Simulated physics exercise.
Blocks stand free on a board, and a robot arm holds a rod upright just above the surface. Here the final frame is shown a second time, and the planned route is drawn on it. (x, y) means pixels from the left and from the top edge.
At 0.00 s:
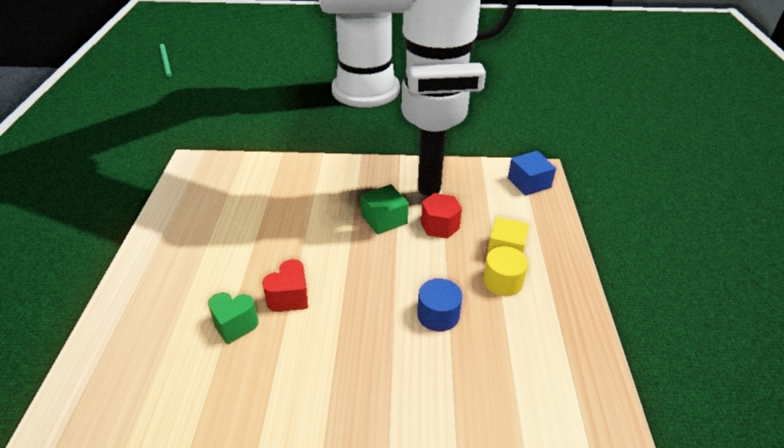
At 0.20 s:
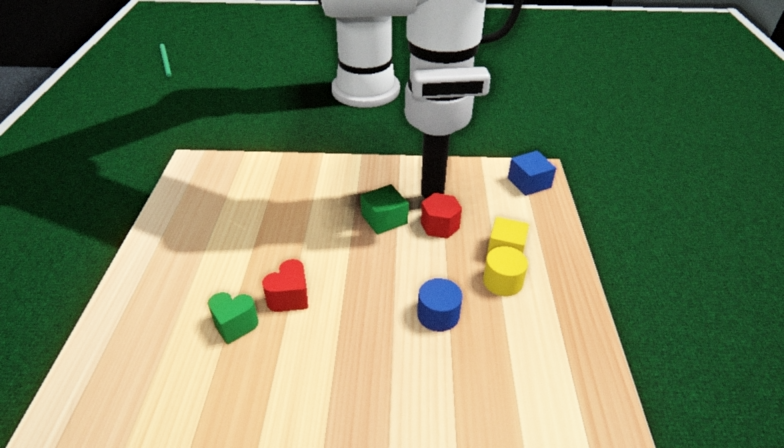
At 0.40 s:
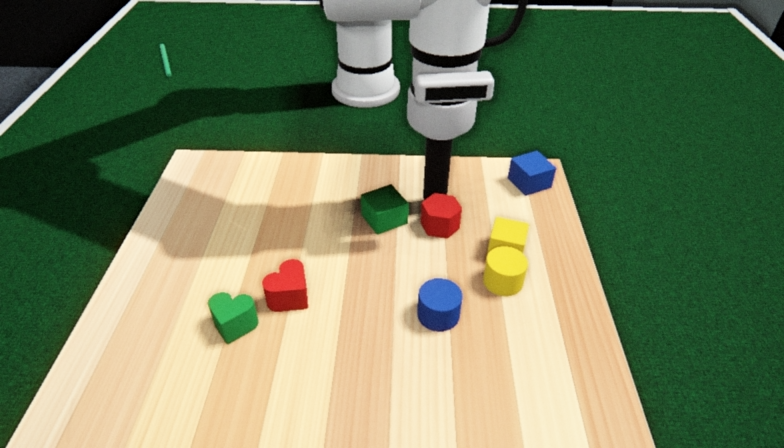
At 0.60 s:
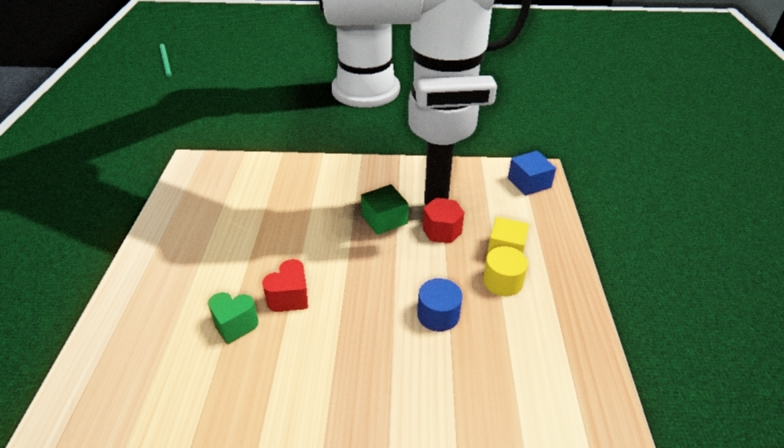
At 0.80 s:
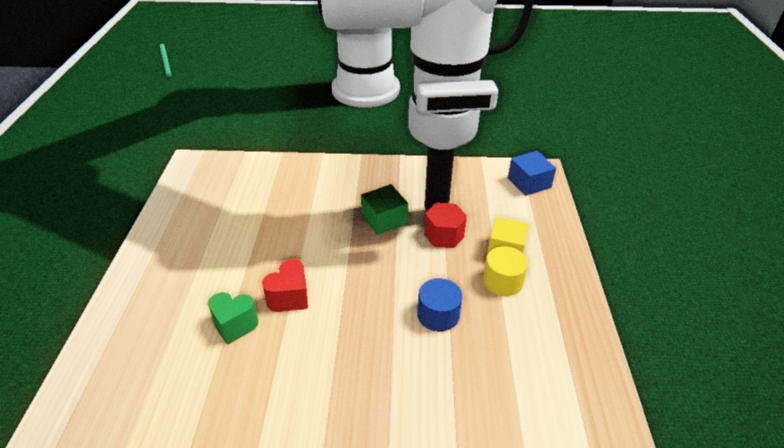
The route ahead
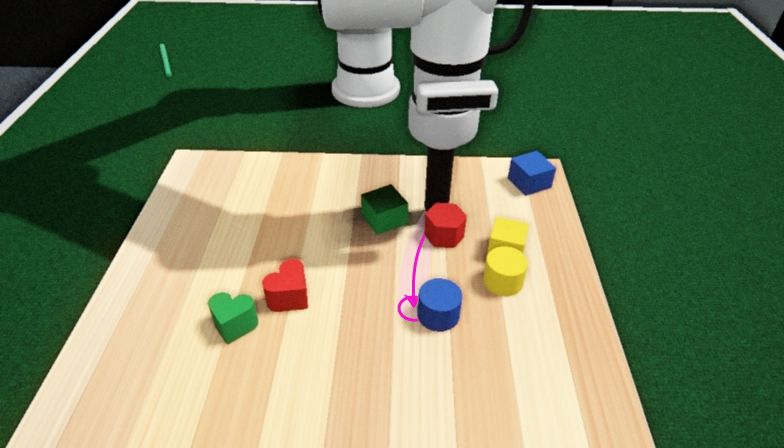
The clip opens on a wooden board scattered with red, green, blue and yellow blocks, a robot arm holding a dark rod upright behind the red hexagon. The rod edges toward the viewer, then nudges the hexagon slightly forward and a touch right, while the other blocks stay still.
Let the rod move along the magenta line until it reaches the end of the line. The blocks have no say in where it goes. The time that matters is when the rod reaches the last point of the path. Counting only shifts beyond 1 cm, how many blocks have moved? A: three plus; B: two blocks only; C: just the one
Correct choice: B.
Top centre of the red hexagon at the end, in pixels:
I'd place it at (453, 235), taking the centre of its top.
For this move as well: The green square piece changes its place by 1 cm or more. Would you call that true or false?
False.
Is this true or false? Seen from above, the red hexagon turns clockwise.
This is false.
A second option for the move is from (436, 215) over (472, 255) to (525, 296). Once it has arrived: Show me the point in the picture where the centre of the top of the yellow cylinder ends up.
I predict (556, 299).
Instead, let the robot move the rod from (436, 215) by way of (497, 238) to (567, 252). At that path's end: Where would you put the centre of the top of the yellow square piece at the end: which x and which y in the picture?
Located at (544, 248).
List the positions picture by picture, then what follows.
Tip of the rod (429, 189), middles of tops, green square piece (384, 198), blue cylinder (441, 294), red hexagon (442, 205), in the first picture.
Rod (432, 193), nothing pushed, in the second picture.
Rod (435, 198), nothing pushed, in the third picture.
Rod (436, 202), red hexagon (444, 210), in the fourth picture.
Rod (437, 207), green square piece (384, 198), blue cylinder (441, 294), red hexagon (446, 214), in the fifth picture.
The line goes from (436, 215) through (417, 256) to (414, 308).
What follows on the original path. One third of the way, rod (422, 233); red hexagon (452, 233), turned 70° anticlockwise.
Two thirds of the way, rod (415, 265); red hexagon (453, 235), turned 80° anticlockwise.
At the end, rod (414, 301); green square piece unmoved; blue cylinder (448, 303); red hexagon (453, 235), turned 80° anticlockwise.
